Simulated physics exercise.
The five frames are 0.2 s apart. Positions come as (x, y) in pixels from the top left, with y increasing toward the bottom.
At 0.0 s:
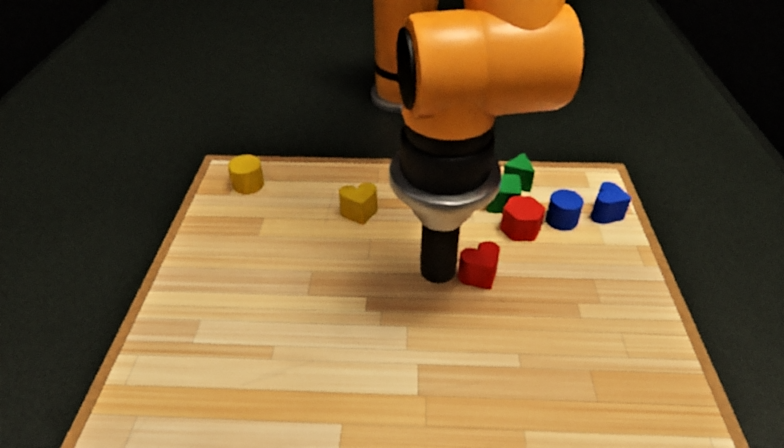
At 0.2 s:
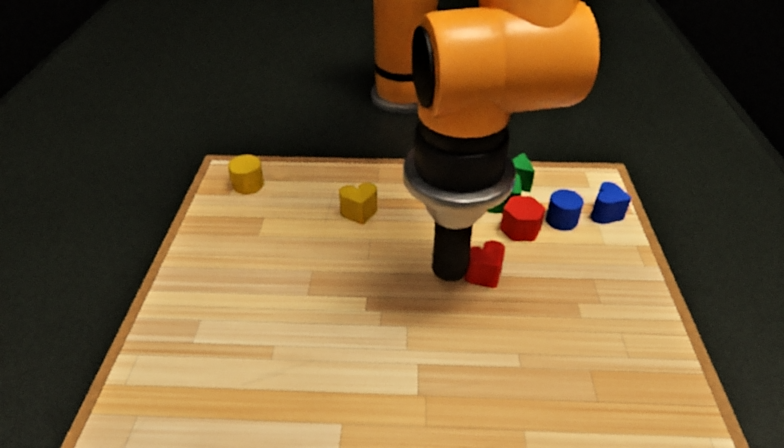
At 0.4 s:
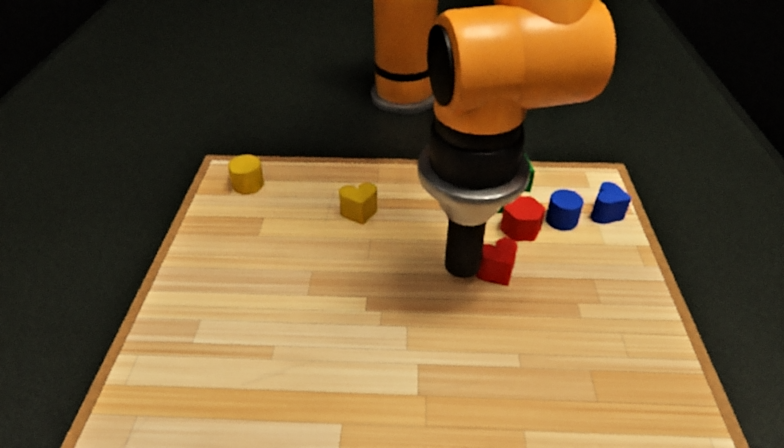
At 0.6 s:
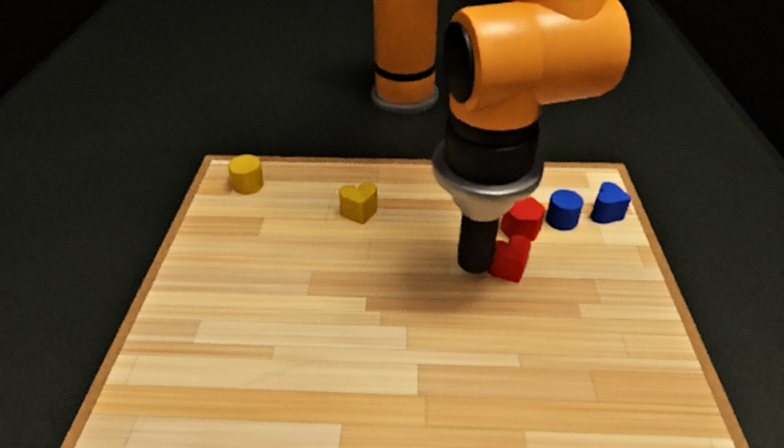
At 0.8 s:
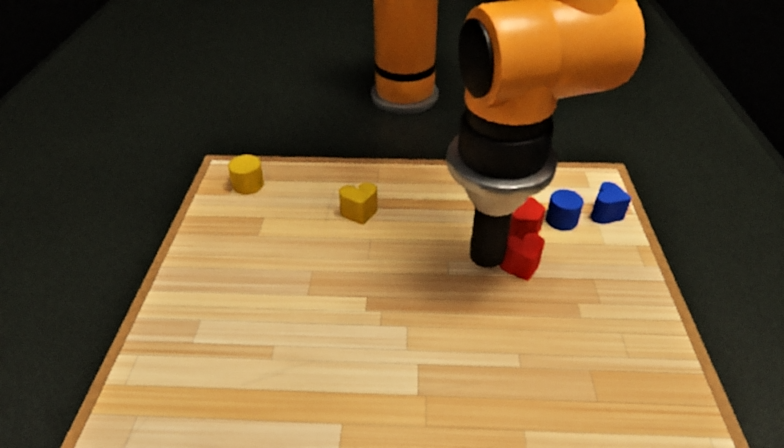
An orange robot arm pushes a red heart block right, toward a red hexagonal block.
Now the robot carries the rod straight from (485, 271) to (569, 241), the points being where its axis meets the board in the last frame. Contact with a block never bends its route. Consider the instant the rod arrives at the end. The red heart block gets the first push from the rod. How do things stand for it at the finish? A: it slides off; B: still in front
Option A.
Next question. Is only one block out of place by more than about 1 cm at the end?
The answer is yes.
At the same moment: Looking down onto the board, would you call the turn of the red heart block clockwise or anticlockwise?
The turn is clockwise.
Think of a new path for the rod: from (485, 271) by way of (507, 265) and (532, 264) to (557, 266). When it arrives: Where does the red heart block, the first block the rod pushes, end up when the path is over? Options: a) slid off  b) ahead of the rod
b: Ahead of the rod.
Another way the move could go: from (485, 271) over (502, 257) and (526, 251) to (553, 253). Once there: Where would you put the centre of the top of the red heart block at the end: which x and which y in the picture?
The middle of its upper face will lie at (587, 247).
The first path, step by step. One third of the way, rod (517, 246); red heart block (556, 241), turned 30° clockwise.
Two thirds of the way, rod (546, 236); red heart block (579, 240), turned 80° clockwise.
At the end, rod (573, 227); red hexagonal block (527, 206), turned 15° anticlockwise; red heart block (593, 240), turned 125° clockwise; blue cylinder still.
